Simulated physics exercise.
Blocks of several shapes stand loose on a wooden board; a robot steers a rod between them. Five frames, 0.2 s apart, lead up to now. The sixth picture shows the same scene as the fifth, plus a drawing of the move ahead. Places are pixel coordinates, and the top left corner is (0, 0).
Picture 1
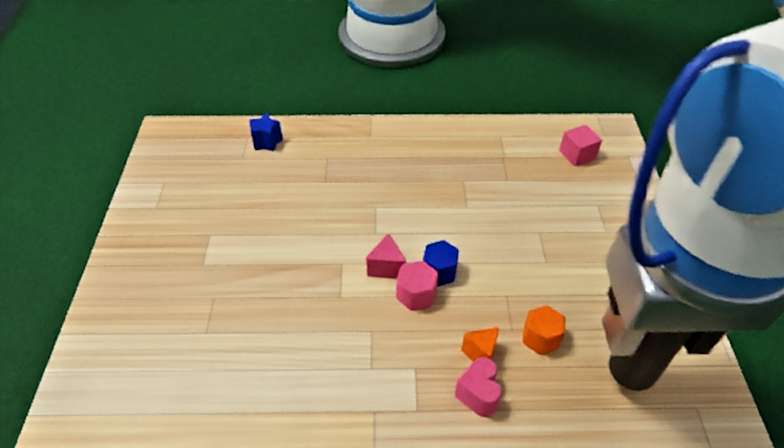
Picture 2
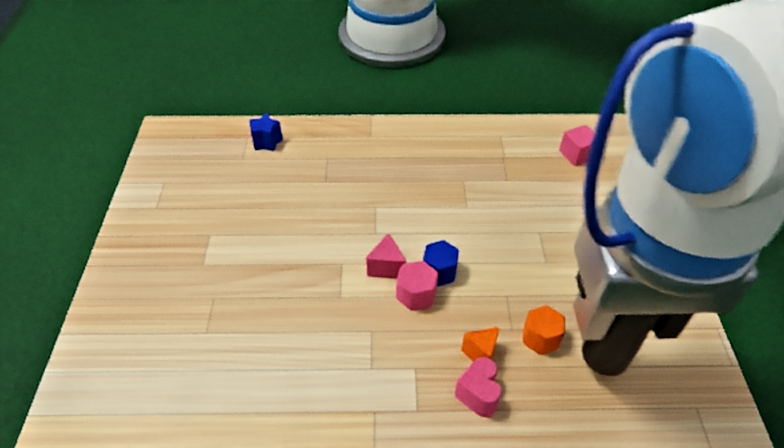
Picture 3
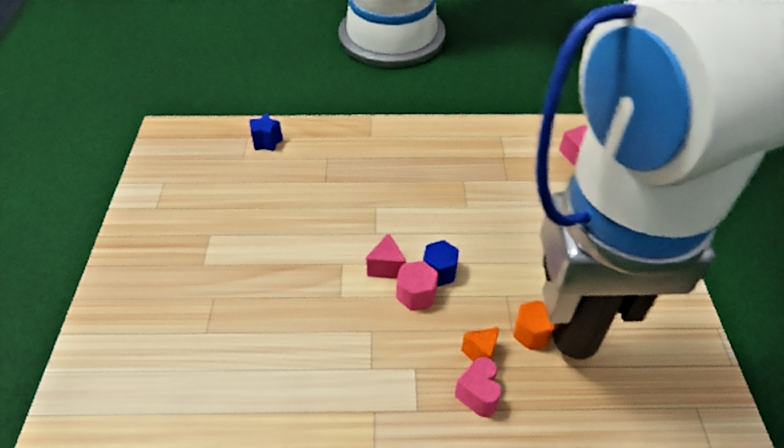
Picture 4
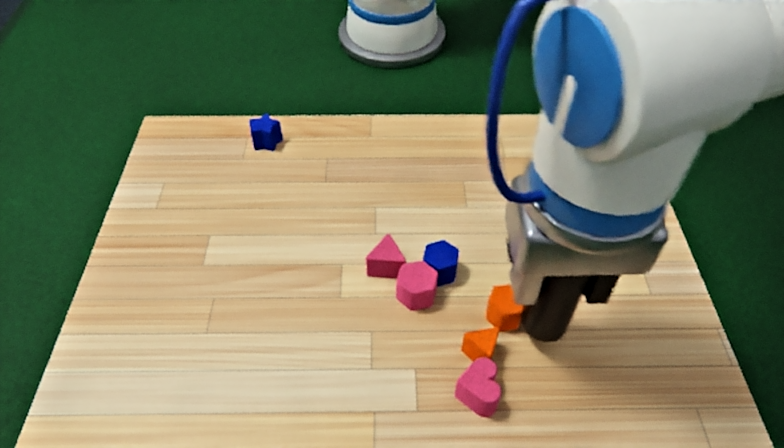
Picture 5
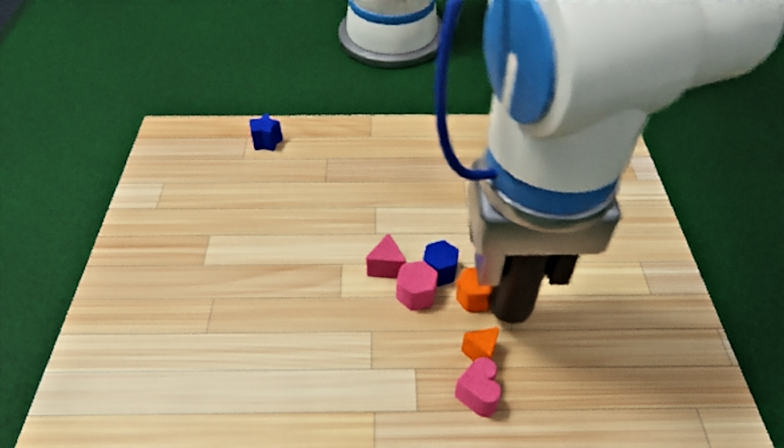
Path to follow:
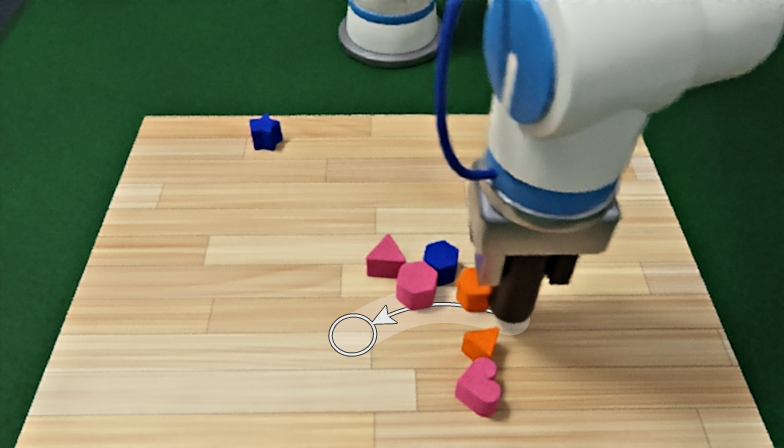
At the start, a robot arm holds its dark rod right of an orange hexagon on a wooden board scattered with pink, blue and orange blocks. The rod moves left, meets the hexagon and pushes it left and away from the viewer, past the orange triangular block, until it sits beside the pink and blue hexagons.
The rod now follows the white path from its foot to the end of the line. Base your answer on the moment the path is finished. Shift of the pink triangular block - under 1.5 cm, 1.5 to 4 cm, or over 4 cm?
Verdict: From 1.5 to 4 cm.
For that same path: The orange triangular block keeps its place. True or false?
Answer: True.
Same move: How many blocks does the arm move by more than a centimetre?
I'd put the number at three or more.
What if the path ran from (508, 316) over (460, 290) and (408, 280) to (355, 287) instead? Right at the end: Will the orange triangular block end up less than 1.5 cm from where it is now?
Short answer: Yes.
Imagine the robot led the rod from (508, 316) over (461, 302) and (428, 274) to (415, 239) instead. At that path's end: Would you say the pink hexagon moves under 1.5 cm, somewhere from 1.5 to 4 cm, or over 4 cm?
It shifts by 1.5 to 4 cm.
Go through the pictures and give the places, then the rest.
The first picture shows rod's lower end at (632, 369); pink triangular block at (387, 250); pink hexagon at (417, 276); blue hexagon at (441, 253); orange hexagon at (547, 321); orange triangular block at (485, 338).
The second picture shows rod at (605, 355); blocks still.
The third picture shows rod at (576, 339); orange hexagon at (537, 316).
The fourth picture shows rod at (544, 322); orange hexagon at (508, 299).
The fifth picture shows rod at (511, 305); pink triangular block at (387, 250); pink hexagon at (417, 276); blue hexagon at (441, 253); orange hexagon at (477, 280); orange triangular block at (485, 338).
Drawn move, from (508, 316) by way of (454, 305) and (401, 311) to (353, 335).
The first path, step by step. One third of the way, rod at (454, 293); pink triangular block at (381, 247); pink hexagon at (408, 273), turned 35° anticlockwise; blue hexagon at (422, 234); orange hexagon at (441, 257), turned 40° clockwise.
Two thirds of the way, rod at (400, 300); pink triangular block at (363, 240), turned 65° clockwise; pink hexagon at (365, 273), turned 20° anticlockwise; blue hexagon at (421, 229); orange hexagon at (431, 256), turned 70° clockwise.
At the end, rod at (352, 324); pink triangular block at (362, 240), turned 70° clockwise; pink hexagon at (350, 275), turned 20° clockwise; blue hexagon at (421, 229); orange hexagon at (431, 256), turned 70° clockwise; orange triangular block still.
